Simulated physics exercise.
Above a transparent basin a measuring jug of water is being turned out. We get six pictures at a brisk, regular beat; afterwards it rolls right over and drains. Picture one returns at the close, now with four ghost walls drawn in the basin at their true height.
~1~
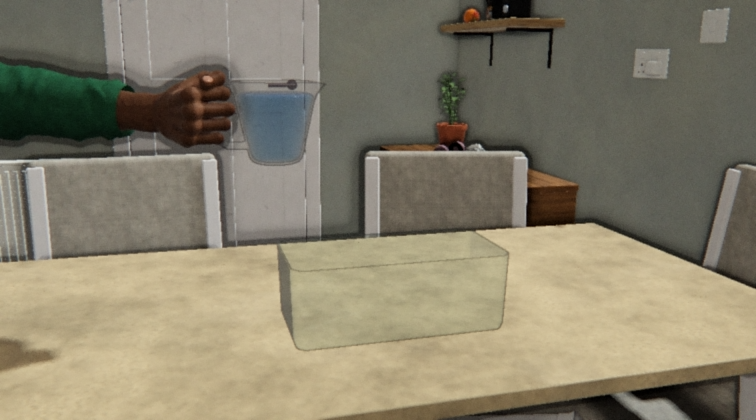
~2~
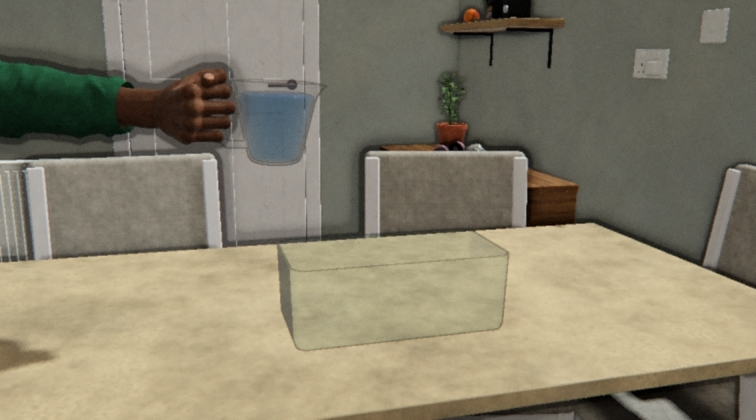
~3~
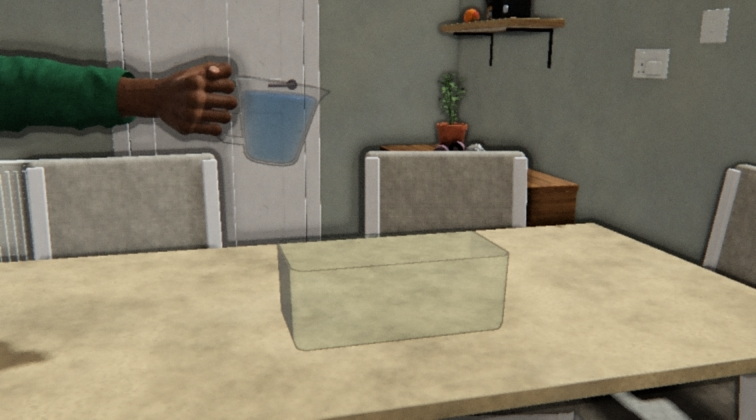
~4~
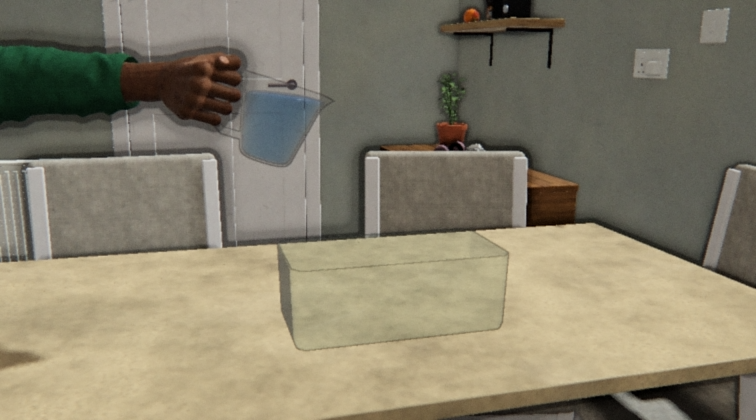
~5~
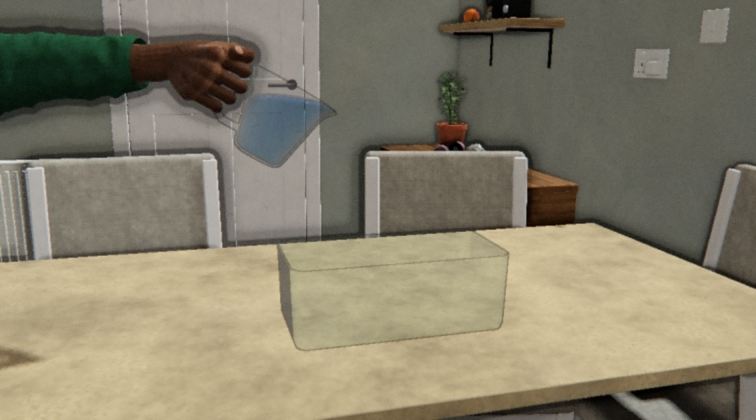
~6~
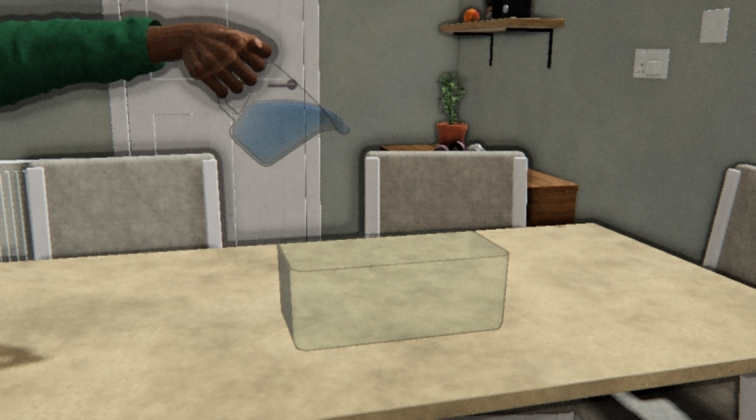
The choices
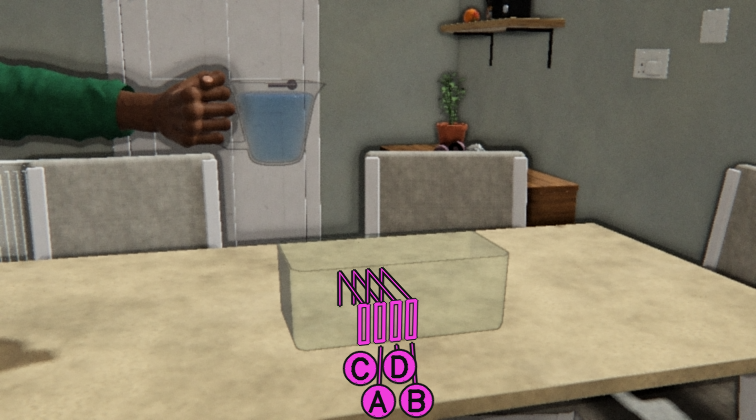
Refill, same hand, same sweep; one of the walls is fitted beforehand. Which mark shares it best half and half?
Best: A.
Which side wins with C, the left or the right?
The right one.
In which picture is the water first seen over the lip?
In picture 6.
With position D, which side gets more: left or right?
More ends on the left.
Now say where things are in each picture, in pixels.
The first frame shows upright, lip at (325, 84); basin from (293, 350) to (501, 327); nothing has left yet.
The second frame shows tipped about 2°, lip at (326, 85); nothing has left yet.
The third frame shows tipped about 8°, lip at (329, 91); nothing has left yet.
The fourth frame shows tipped about 18°, lip at (333, 101); nothing has left yet.
The fifth frame shows tipped about 30°, lip at (336, 114); nothing has left yet.
The sixth frame shows tipped about 45°, lip at (336, 129); water is over the lip, down to (343, 132).
On the marked copy, A at (380, 347); B at (412, 343); C at (364, 349); D at (396, 345).
With A, about 49 % ends left of the wall and 47 % right of it; 4 % is lost outside.
With B, about 85 % ends left of the wall and 8 % right of it; 8 % is lost outside.
With C, about 27 % ends left of the wall and 70 % right of it; 3 % is lost outside.
With D, about 70 % ends left of the wall and 24 % right of it; 6 % is lost outside.
